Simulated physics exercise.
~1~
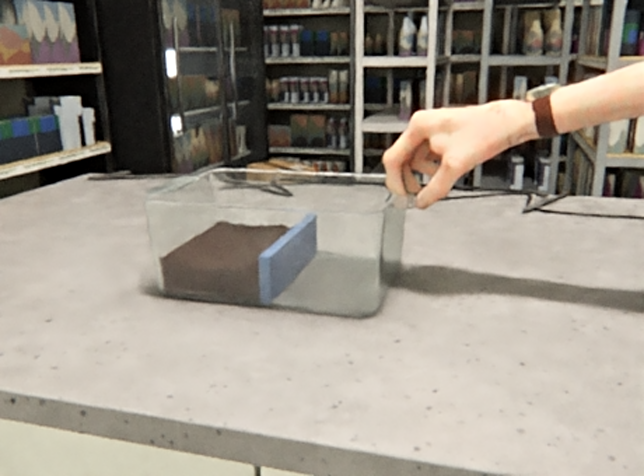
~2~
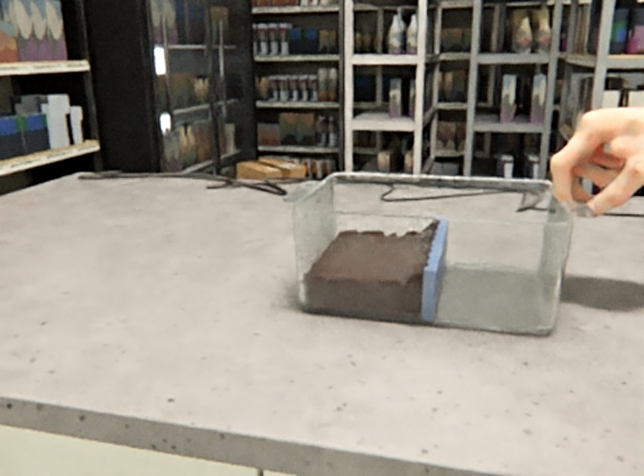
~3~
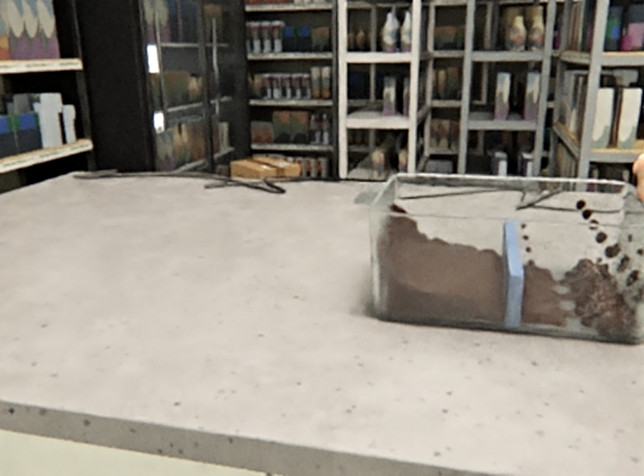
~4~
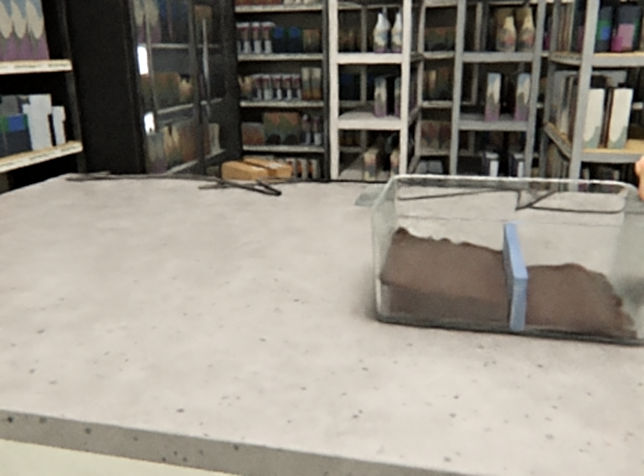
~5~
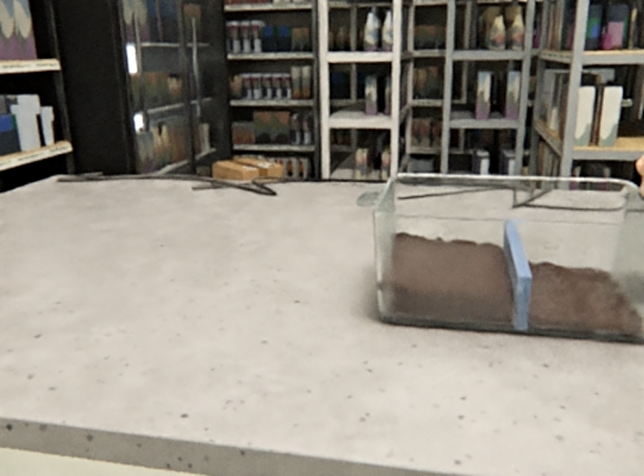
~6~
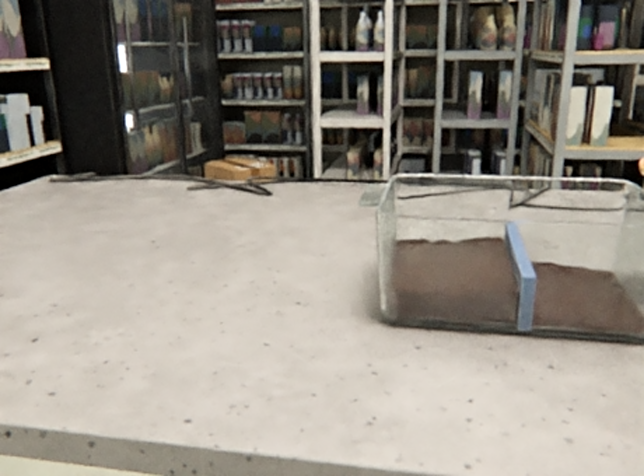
On a grey worktop, a hand pulled a clear box to the right, and the dark brown coffee inside surged over the low blue wall into the empty right side, then settled with some on both sides, higher on the left.
